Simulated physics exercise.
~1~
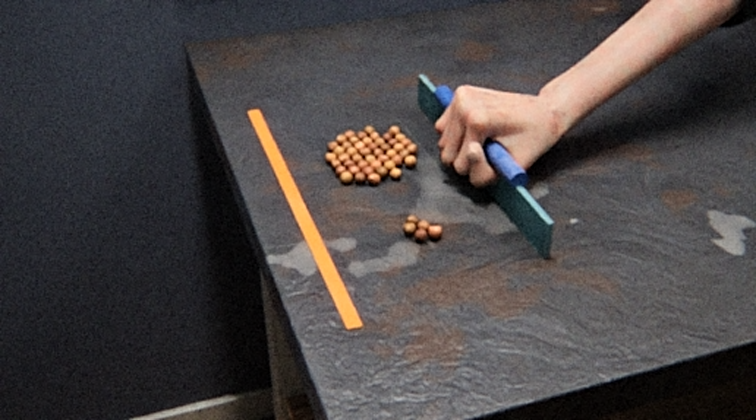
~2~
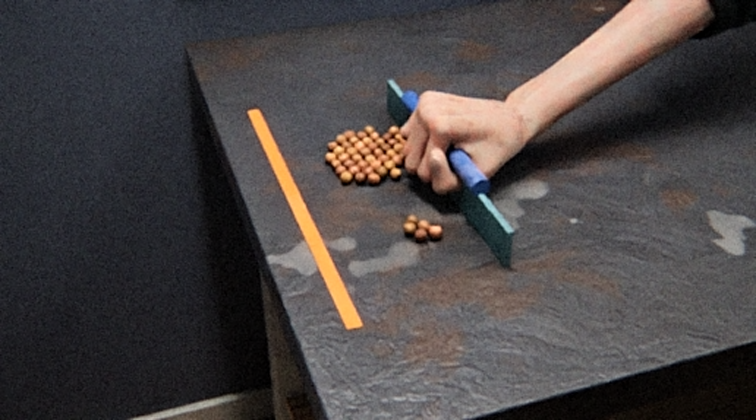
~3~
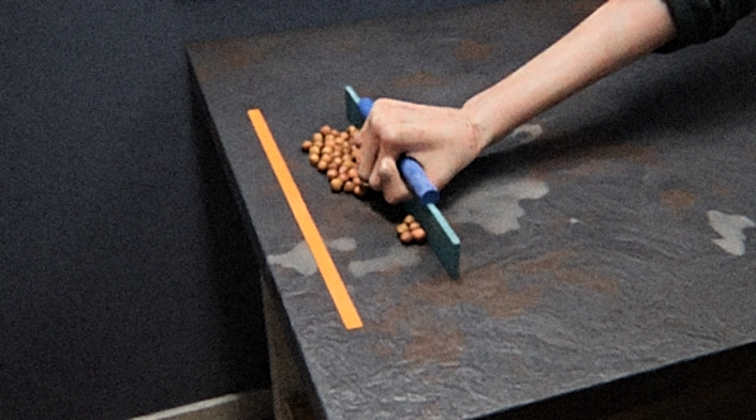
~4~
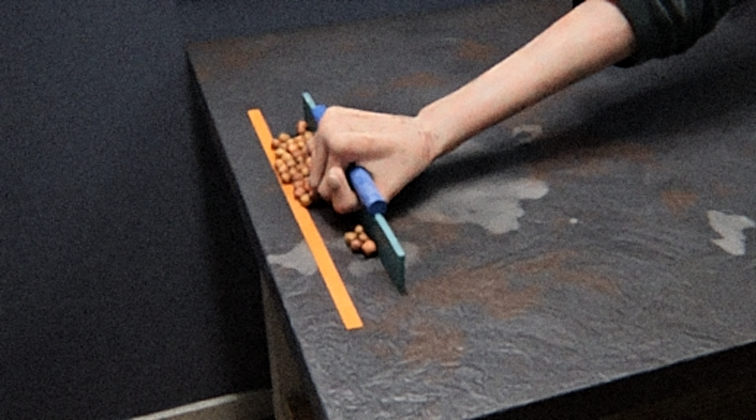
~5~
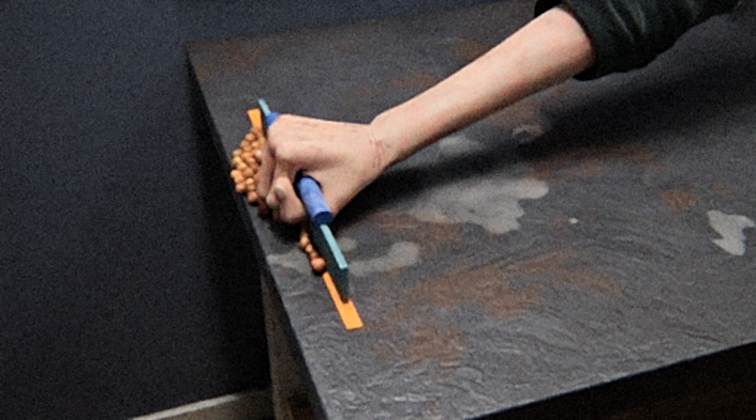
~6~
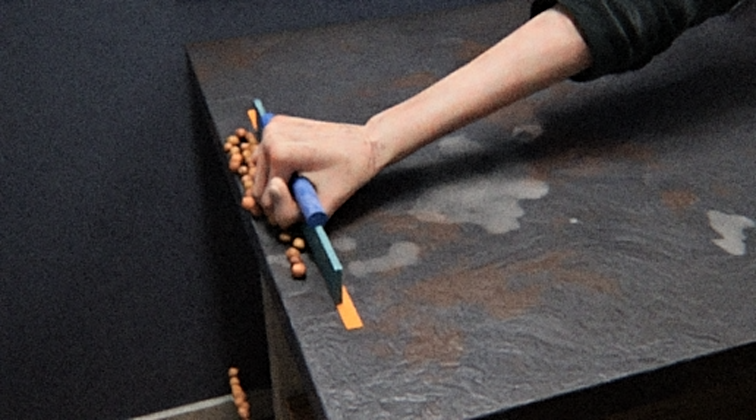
The clip opens on a dark, mottled tabletop where a hand grips a blue-handled scraper to the right of two groups of small, round brown balls, a large one behind and a small one in front. The hand sweeps the blade left, reaching the larger group first and then the smaller. Both groups slide toward a strip of orange tape near the table's left edge. The scraper stops at the tape, with the balls pushed past it. The small front group stays on the table, while part of the back group spills over the edge and drops toward the floor.
